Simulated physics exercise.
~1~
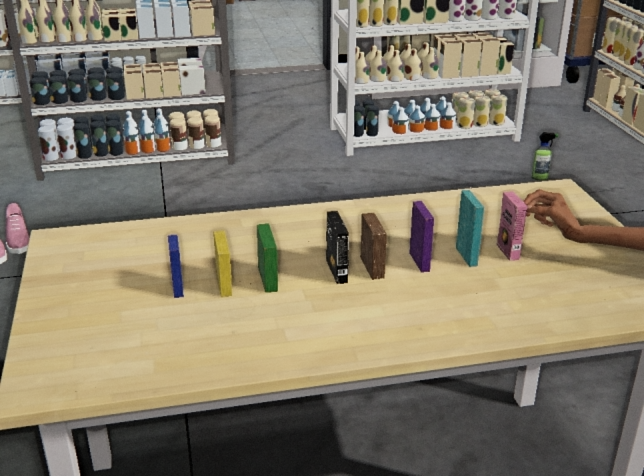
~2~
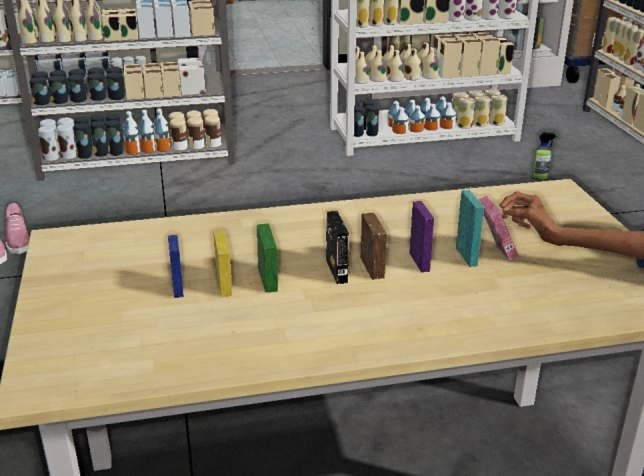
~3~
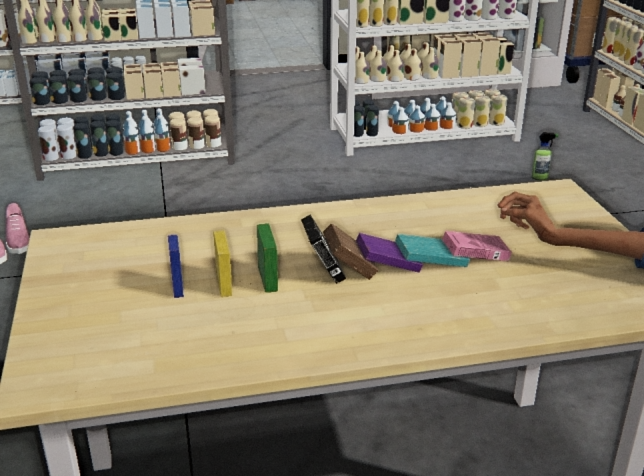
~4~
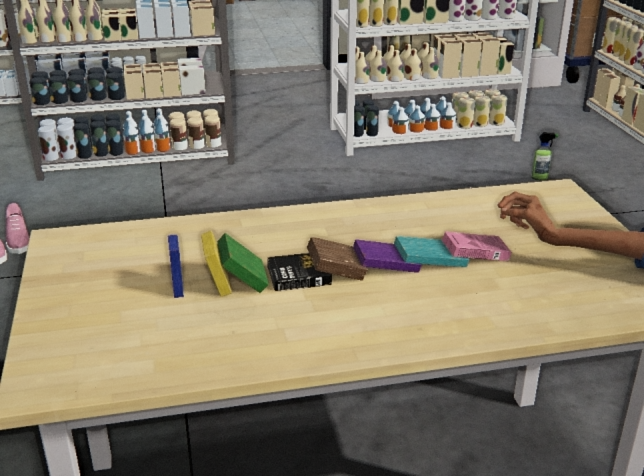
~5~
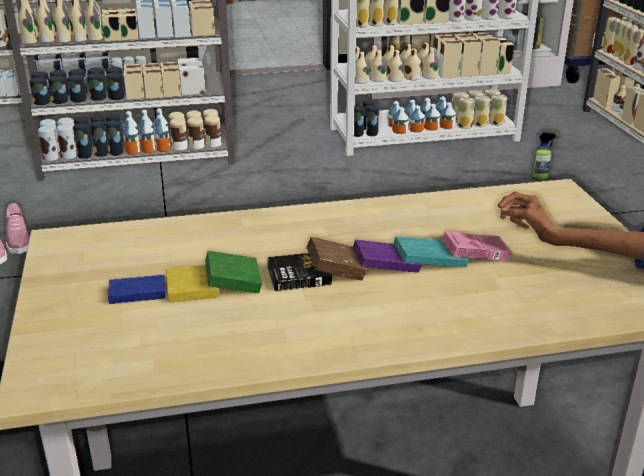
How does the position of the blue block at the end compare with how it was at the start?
The blue block stands upright at the start, but by the end it has fallen to the left and lies on its side on the table.
